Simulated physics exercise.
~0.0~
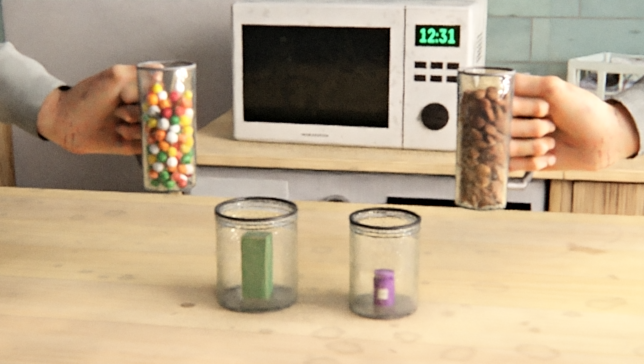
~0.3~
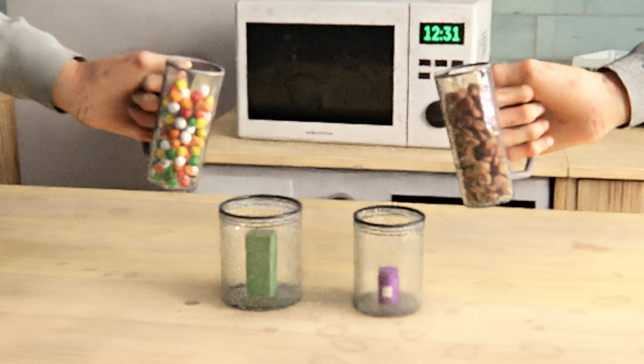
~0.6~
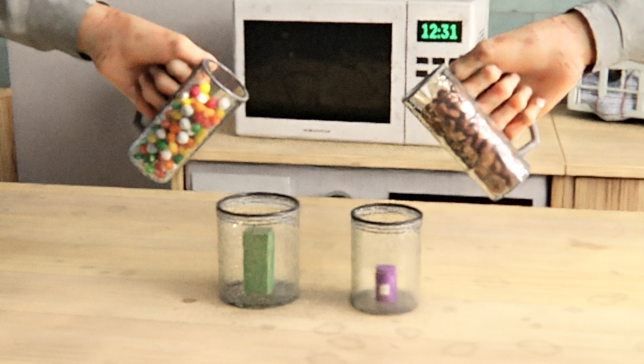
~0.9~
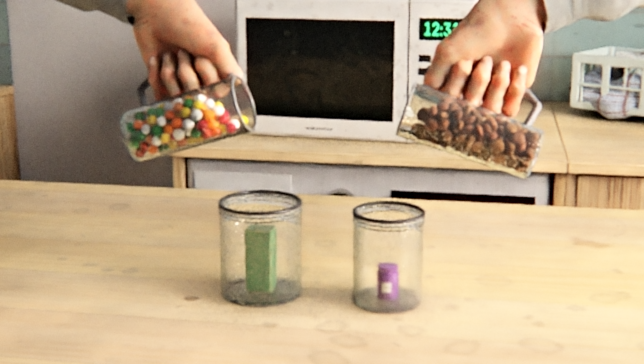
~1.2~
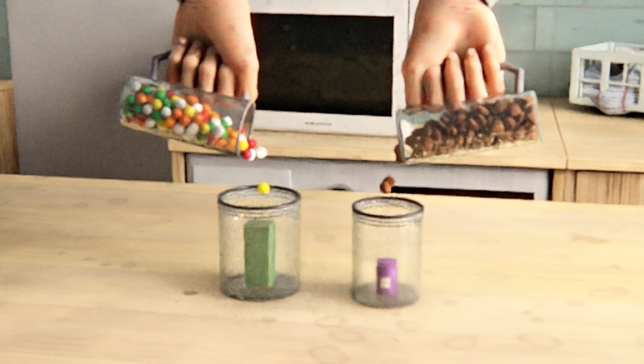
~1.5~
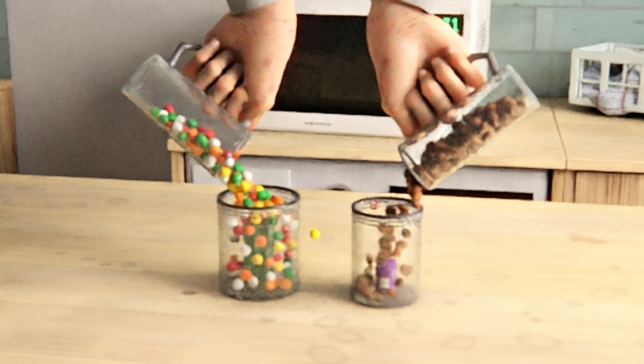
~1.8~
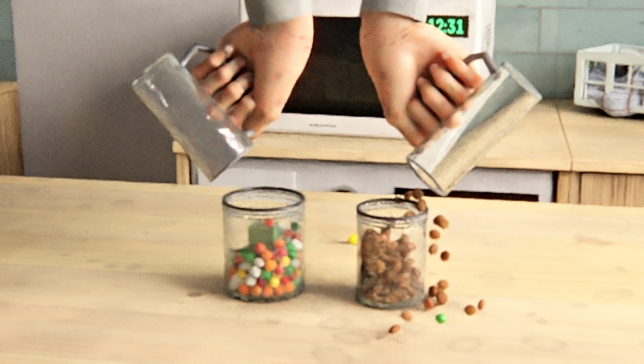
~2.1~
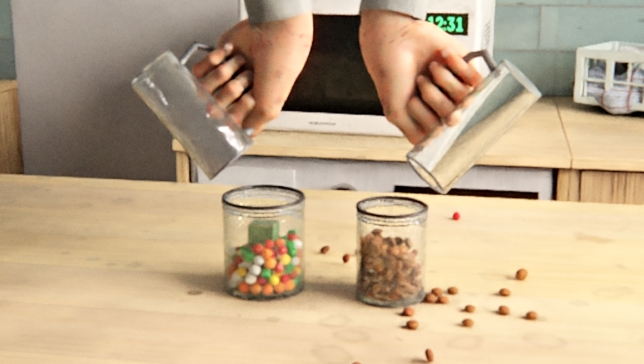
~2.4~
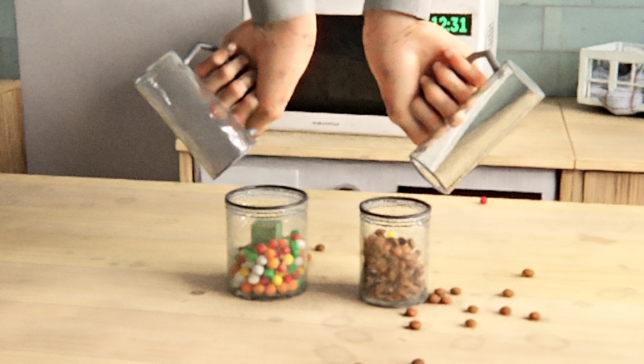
Two hands pour candies and nuts into jars, leaving the green block showing, the purple object buried.
